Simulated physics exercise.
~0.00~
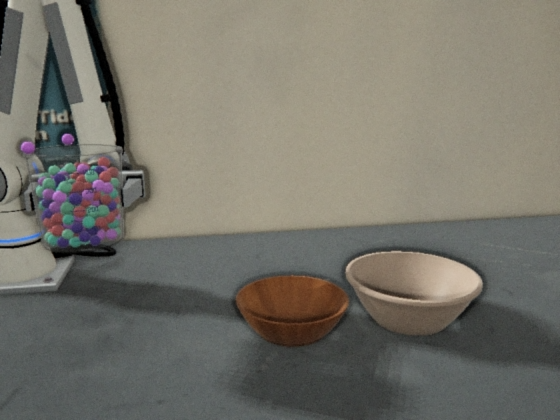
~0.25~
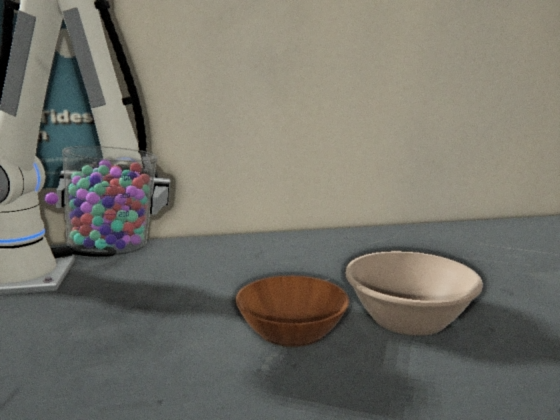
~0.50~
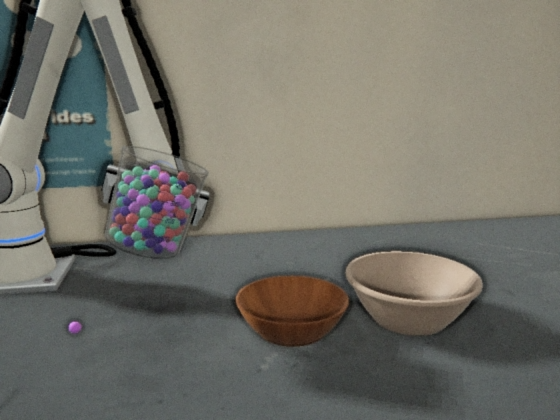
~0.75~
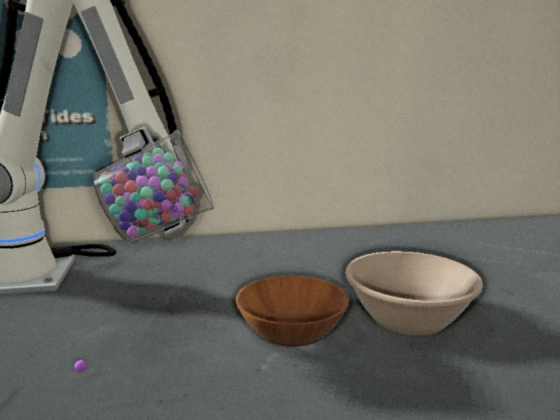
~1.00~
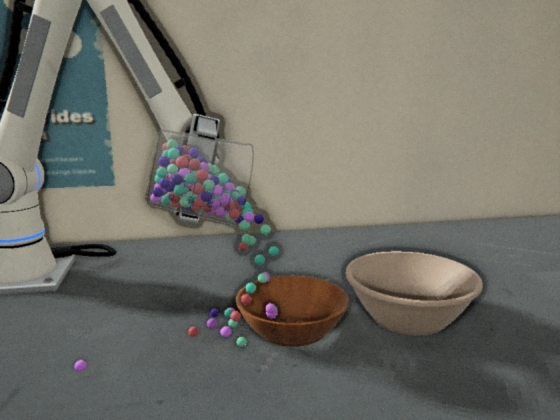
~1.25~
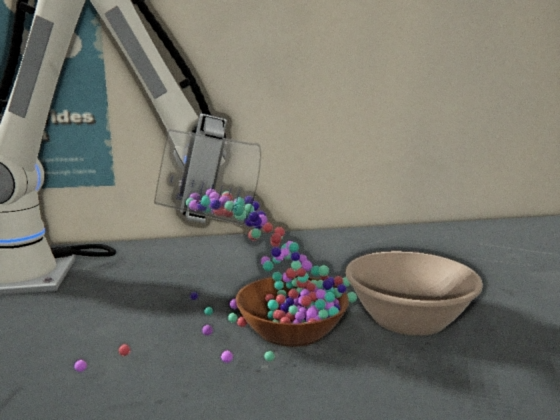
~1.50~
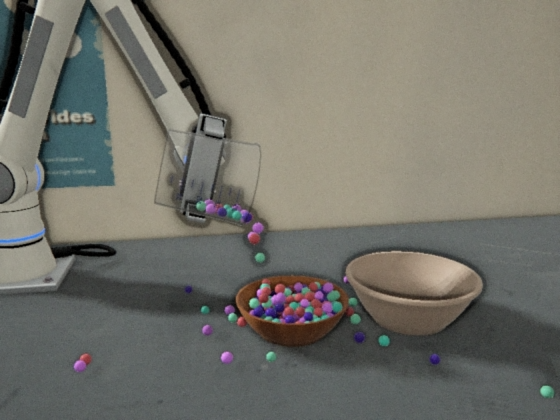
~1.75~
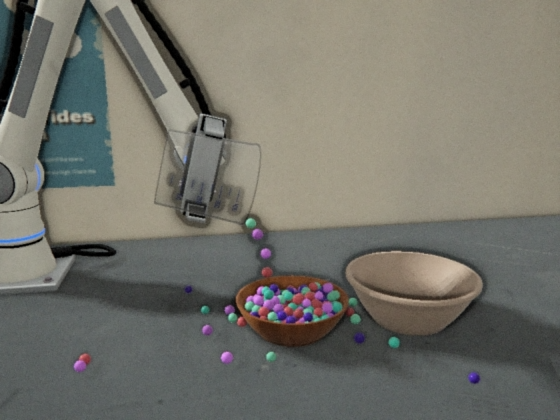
On a gray table top, a robot arm tips colorful balls into the brown bowl, spilling some.
